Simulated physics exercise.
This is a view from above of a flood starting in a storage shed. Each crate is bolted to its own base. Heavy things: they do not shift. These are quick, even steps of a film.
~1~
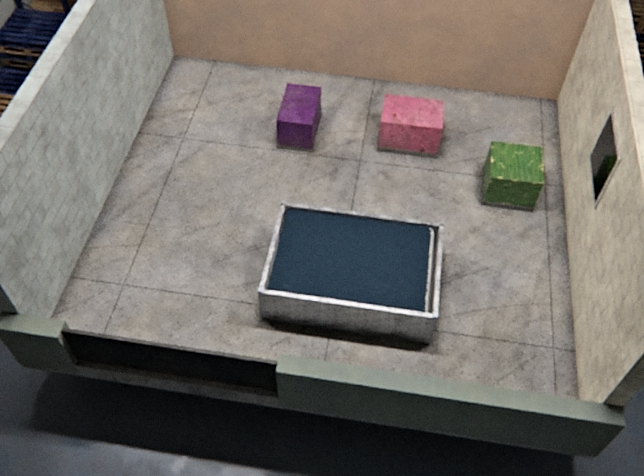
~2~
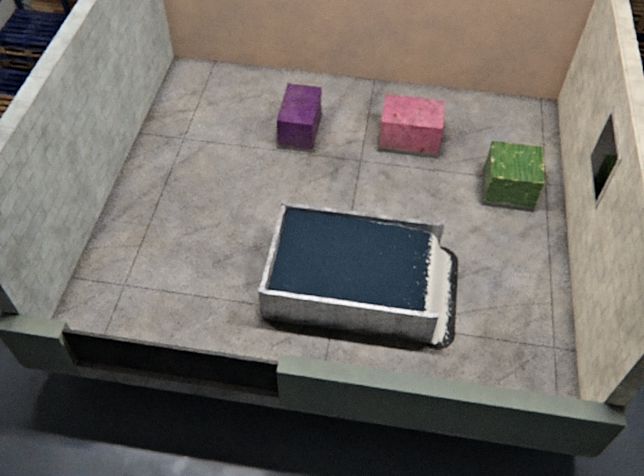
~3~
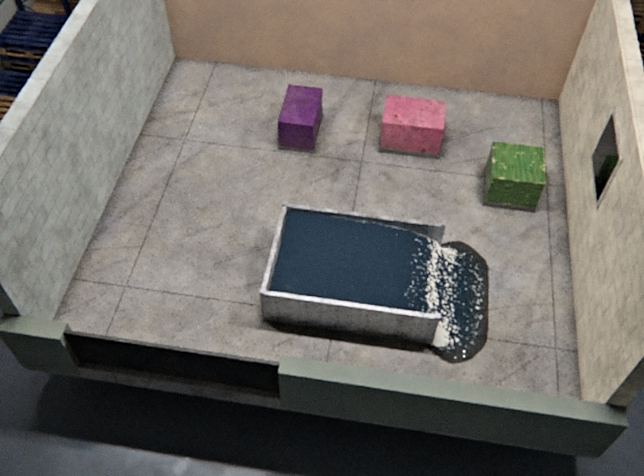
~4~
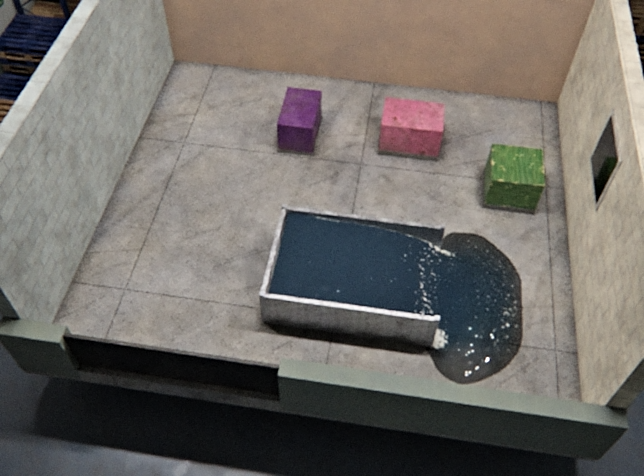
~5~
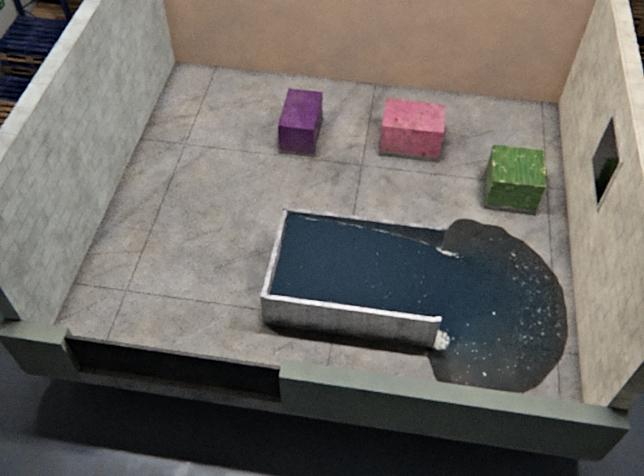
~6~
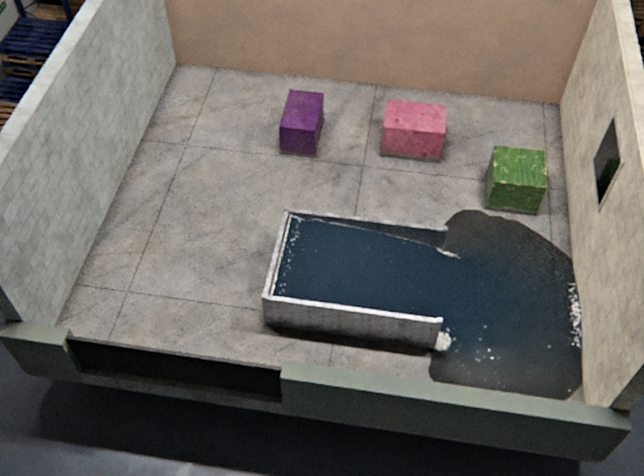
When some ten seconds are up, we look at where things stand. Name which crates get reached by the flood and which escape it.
The pink crate doesn't get caught by the water, the purple crate gets caught by the water, the green crate gets caught by the water.
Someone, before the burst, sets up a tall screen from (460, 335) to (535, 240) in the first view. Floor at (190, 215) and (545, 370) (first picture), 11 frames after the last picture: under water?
Untouched, reached.
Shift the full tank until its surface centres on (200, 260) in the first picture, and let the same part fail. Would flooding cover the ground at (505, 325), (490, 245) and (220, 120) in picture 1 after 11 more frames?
Results in order - swamped, swamped, left untouched.
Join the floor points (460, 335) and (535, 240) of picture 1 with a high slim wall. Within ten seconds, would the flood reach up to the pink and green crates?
Pink crate is flooded; green crate is flooded.
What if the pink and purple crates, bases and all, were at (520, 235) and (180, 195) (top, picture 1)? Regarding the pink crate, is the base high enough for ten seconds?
The pink one is reached.
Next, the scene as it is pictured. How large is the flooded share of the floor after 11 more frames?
Estimated share: About 20 %.
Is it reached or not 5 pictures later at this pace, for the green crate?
Crate green - hit by the front.
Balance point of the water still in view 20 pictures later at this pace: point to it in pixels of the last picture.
At roughly (477, 278).
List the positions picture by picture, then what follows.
The first picture shows still water in the tank at (354, 260).
In the second picture, water pours out at (432, 288) and has run to a hidden place.
In the third picture, water pours out at (433, 290) and has run to (460, 246).
In the fourth picture, water pours out at (432, 292) and has run to (500, 257).
In the fifth picture, water pours out at (433, 294) and has run to (557, 292).
In the sixth picture, the front is at (573, 268), out from the gap at (435, 294).
A moment on, water covers 15 % of the floor; the pink crate not reached, the purple crate not reached, the green crate water round its plinth.
Next, water covers 20 % of the floor; the pink crate not reached, the purple crate not reached, the green crate water round its plinth.
Then, water covers 35 % of the floor; the pink crate not reached, the purple crate not reached, the green crate water round its plinth.
Later, water covers 75 % of the floor; the pink crate water round its plinth, the purple crate water round its plinth, the green crate water round its plinth.
In the end, water covers 100 % of the floor; the pink crate stayed above the water, the purple crate was topped, the green crate was topped.
